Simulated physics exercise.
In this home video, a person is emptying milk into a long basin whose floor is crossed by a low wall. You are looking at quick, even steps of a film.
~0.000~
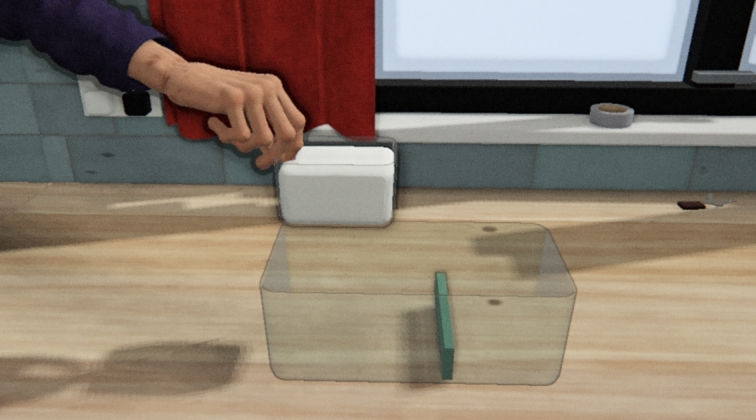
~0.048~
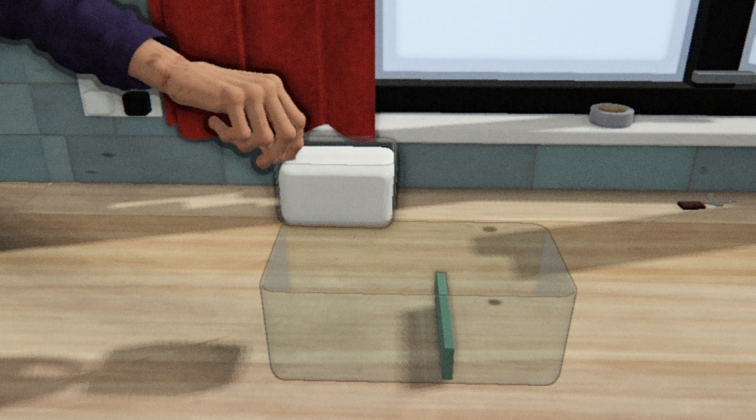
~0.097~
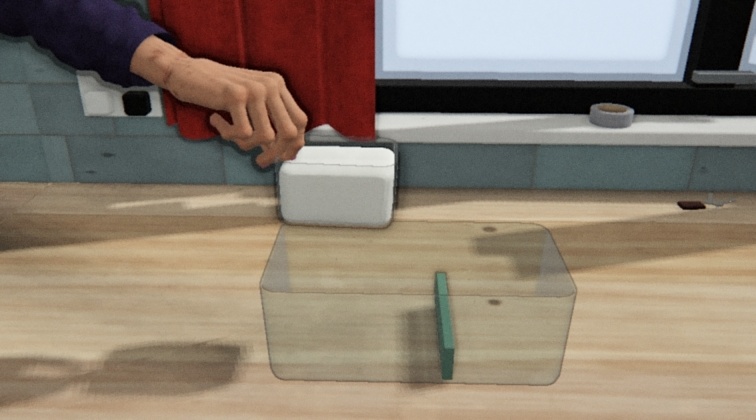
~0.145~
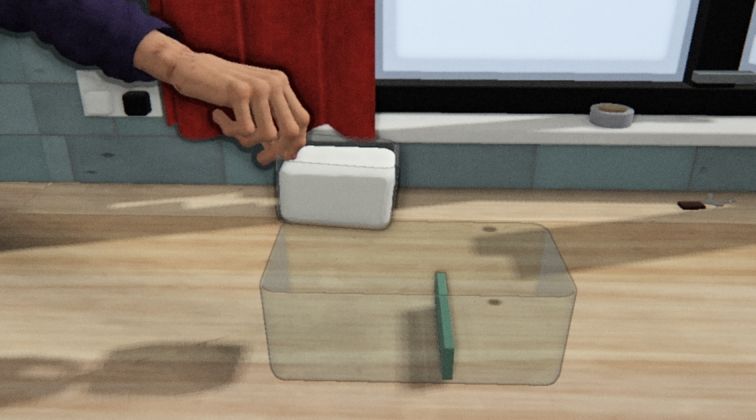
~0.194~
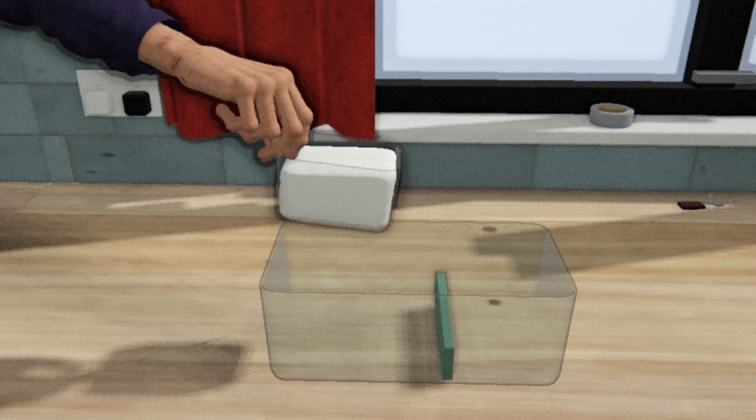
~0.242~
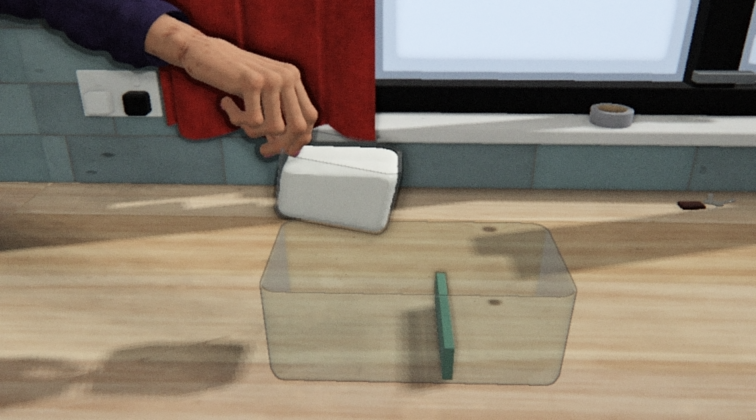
On a wooden counter beneath a window with a red curtain, a hand hovers by an upright container of white milk behind a clear, empty long basin crossed by a low green wall. The container stays level at first, then slowly leans a little to the right as the hand shifts slightly rightward.
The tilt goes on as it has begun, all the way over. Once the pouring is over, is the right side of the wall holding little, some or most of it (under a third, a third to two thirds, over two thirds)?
It holds some.
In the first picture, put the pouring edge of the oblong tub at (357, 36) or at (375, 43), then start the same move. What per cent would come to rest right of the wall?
About 45 and 65 per cent.
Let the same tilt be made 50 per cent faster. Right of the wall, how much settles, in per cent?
It comes to around 50 per cent.
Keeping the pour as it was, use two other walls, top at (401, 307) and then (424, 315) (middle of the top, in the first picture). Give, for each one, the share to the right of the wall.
You'd get roughly 90 per cent the first time and roughly 75 per cent the second.
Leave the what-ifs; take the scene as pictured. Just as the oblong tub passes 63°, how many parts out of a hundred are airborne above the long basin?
I'd reckon some 25 per cent.
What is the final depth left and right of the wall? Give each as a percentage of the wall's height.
20 per cent for the left part, 40 for the right.
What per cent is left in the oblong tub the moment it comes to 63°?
About 55 % remains.
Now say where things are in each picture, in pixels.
It leans 0°; its right rim is at (395, 152); the milk meets the walls at (284, 157) and (394, 158); the long basin's rim runs from (272, 254) to (561, 258); the wall's top is at (444, 308), in the first frame.
It leans 0°; its right rim is at (396, 153); the milk meets the walls at (284, 157) and (393, 159), in the second frame.
It leans 2°; its right rim is at (396, 154); the milk meets the walls at (285, 157) and (394, 159), in the third frame.
It leans 4°; its right rim is at (397, 156); the milk meets the walls at (285, 157) and (395, 160), in the fourth frame.
It leans 7°; its right rim is at (399, 159); the milk meets the walls at (287, 158) and (396, 161), in the fifth frame.
It leans 10°; its right rim is at (400, 163); the milk meets the walls at (287, 158) and (398, 161), in the sixth frame.
A moment on, the oblong tub is tipped part way and 55 per cent is still to pour, 5 is left of the wall and 15 right of it.
Next, the oblong tub is tipped on its side and 11 per cent is still to pour, 25 is left of the wall and 59 right of it.
Then the oblong tub is tipped right over and 1 per cent is still to pour, 40 is left of the wall and 59 right of it.
Later the oblong tub is tipped right over and 0 per cent is still to pour, 41 is left of the wall and 59 right of it.
At rest 41 per cent lies left of the wall, 59 right of it and 0 outside.
